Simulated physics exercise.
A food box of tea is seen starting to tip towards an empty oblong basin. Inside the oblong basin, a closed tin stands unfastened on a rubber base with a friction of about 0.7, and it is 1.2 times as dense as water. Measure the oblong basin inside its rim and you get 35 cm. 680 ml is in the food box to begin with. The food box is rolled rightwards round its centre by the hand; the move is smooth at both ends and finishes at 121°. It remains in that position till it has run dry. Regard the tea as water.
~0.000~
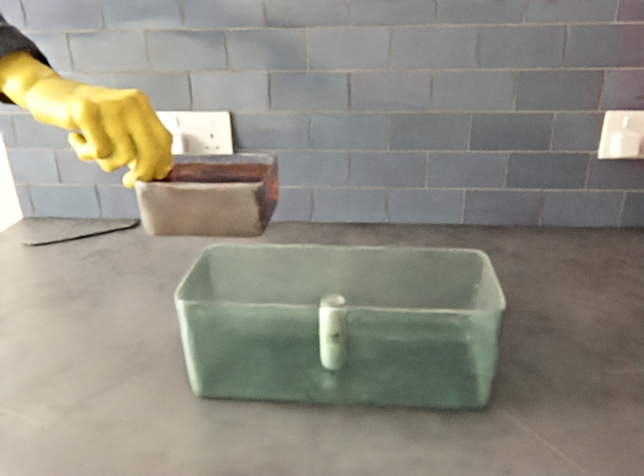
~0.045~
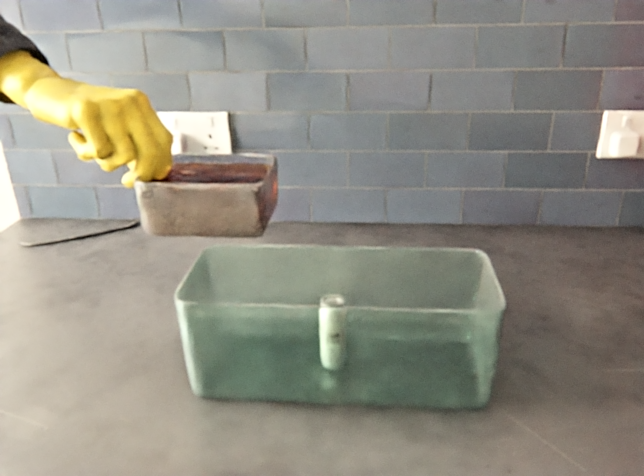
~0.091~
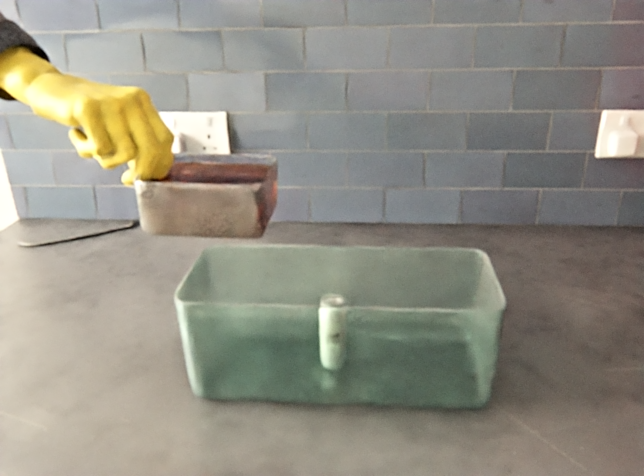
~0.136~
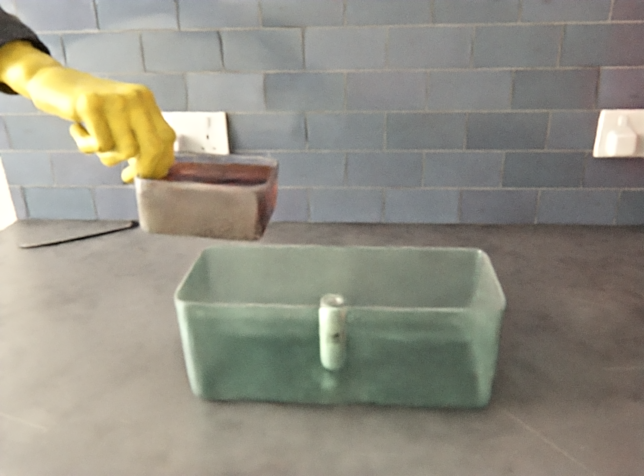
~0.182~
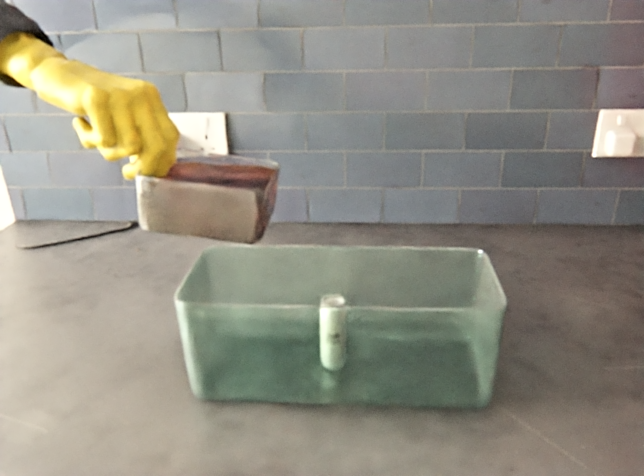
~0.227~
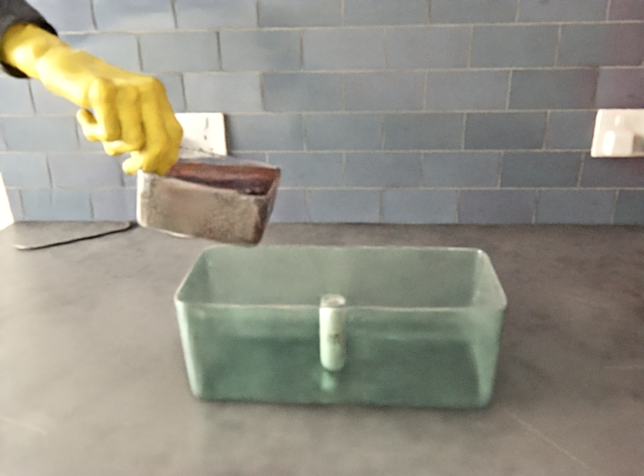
A yellow-gloved hand holds a small box above an oblong basin and tilts it slightly rightwards.
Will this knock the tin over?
No, it stays upright.
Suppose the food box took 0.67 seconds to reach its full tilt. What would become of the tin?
Holds steady.
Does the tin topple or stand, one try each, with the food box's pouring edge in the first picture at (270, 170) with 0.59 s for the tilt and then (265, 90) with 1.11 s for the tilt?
Try 1: Tipped over; try 2: Still standing.
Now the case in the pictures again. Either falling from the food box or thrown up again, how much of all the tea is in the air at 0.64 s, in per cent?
32 %.
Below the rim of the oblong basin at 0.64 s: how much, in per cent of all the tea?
Near 38 in a hundred.
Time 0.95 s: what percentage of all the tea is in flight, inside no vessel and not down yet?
Estimate: Around 2 per cent.
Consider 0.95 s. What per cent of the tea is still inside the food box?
Roughly 2 per cent.
By 0.64 s the tilt is 75° and 29 per cent is still to pour; the tin stands where it began.
By 0.95 s the tilt is 115° and 2 per cent is still to pour; the tin stands where it began.
By 1.26 s the tilt is 121° and 0 per cent is still to pour; the tin stands where it began.
By 1.61 s the tilt is 121° and 0 per cent is still to pour; the tin stands where it began.
At rest the tin stands where it began.
